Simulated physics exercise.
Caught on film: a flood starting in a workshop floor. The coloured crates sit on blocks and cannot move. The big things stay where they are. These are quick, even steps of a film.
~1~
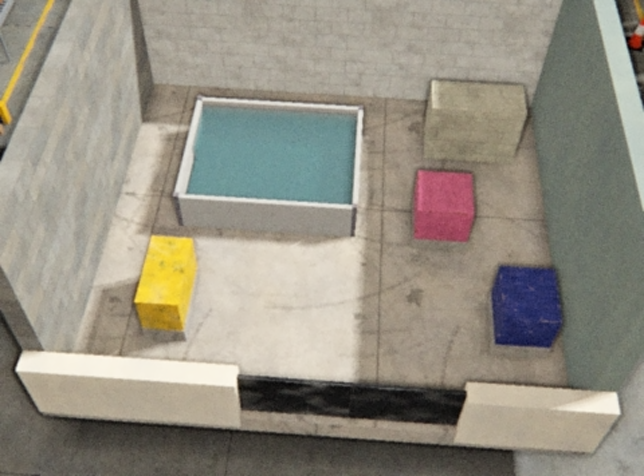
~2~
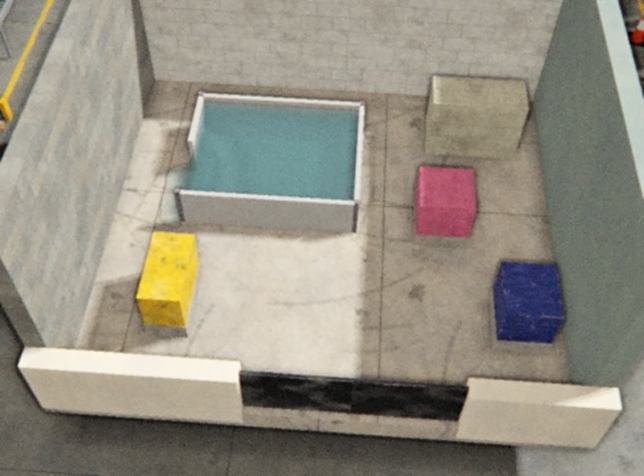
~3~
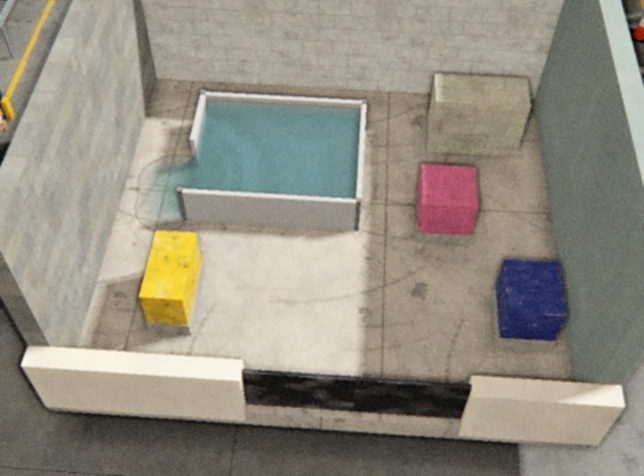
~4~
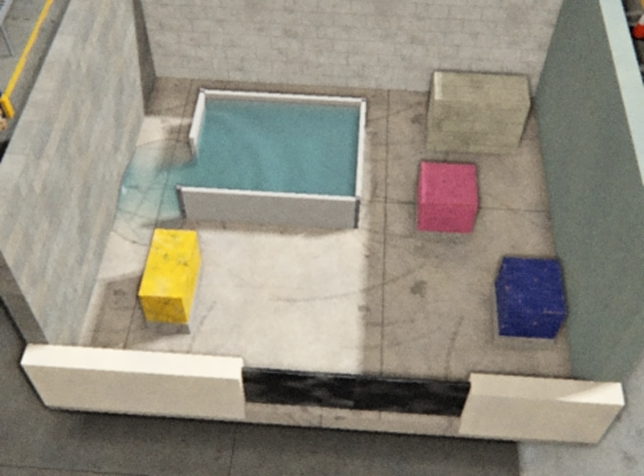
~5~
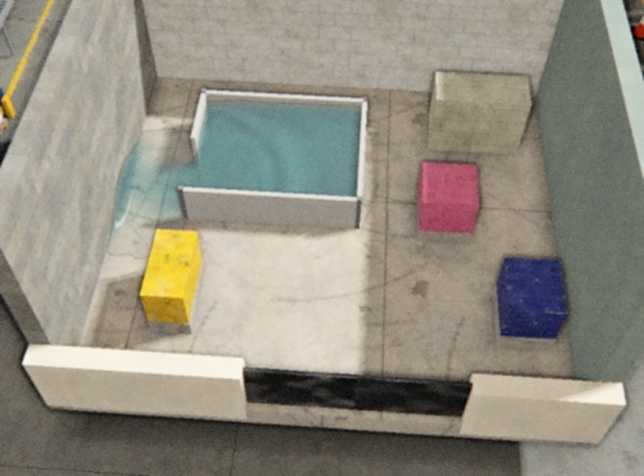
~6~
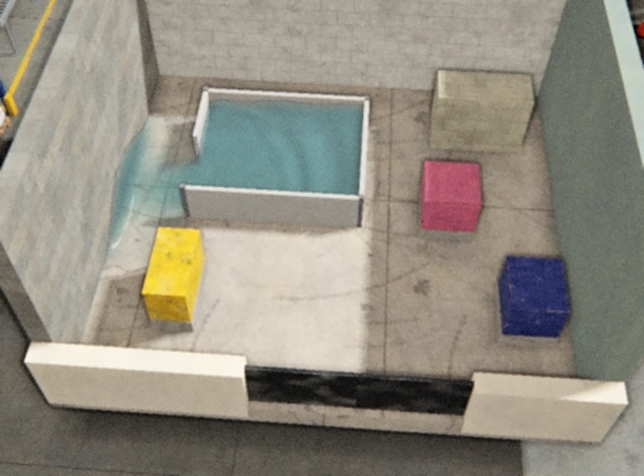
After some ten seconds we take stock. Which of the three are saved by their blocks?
The yellow crate stays dry; the pink crate stays dry; the blue crate stays dry.
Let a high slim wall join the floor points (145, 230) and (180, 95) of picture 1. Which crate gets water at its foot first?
That is the yellow crate.
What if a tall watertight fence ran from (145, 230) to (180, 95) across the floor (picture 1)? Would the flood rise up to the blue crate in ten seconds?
Then: The blue one is spared.
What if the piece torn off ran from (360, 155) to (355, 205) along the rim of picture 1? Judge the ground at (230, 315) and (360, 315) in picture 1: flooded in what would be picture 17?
One after the other: No water, under water.
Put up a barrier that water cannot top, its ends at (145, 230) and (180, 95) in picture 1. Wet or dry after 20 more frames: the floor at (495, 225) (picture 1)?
There: Not flooded.
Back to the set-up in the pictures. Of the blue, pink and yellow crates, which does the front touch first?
The yellow one.
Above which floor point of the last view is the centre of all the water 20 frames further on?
Roughly at (238, 195).
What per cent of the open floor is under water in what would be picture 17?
Roughly 25 per cent.
A moment on, water covers 15 % of the floor; the yellow crate water round its plinth, the pink crate not reached, the blue crate not reached.
Next, water covers 25 % of the floor; the yellow crate water round its plinth, the pink crate not reached, the blue crate not reached.
Then, water covers 50 % of the floor; the yellow crate water round its plinth, the pink crate not reached, the blue crate not reached.
Later, water covers 90 % of the floor; the yellow crate water round its plinth, the pink crate water round its plinth, the blue crate water round its plinth.
In the end, water covers 100 % of the floor; the yellow crate stayed above the water, the pink crate stayed above the water, the blue crate stayed above the water.
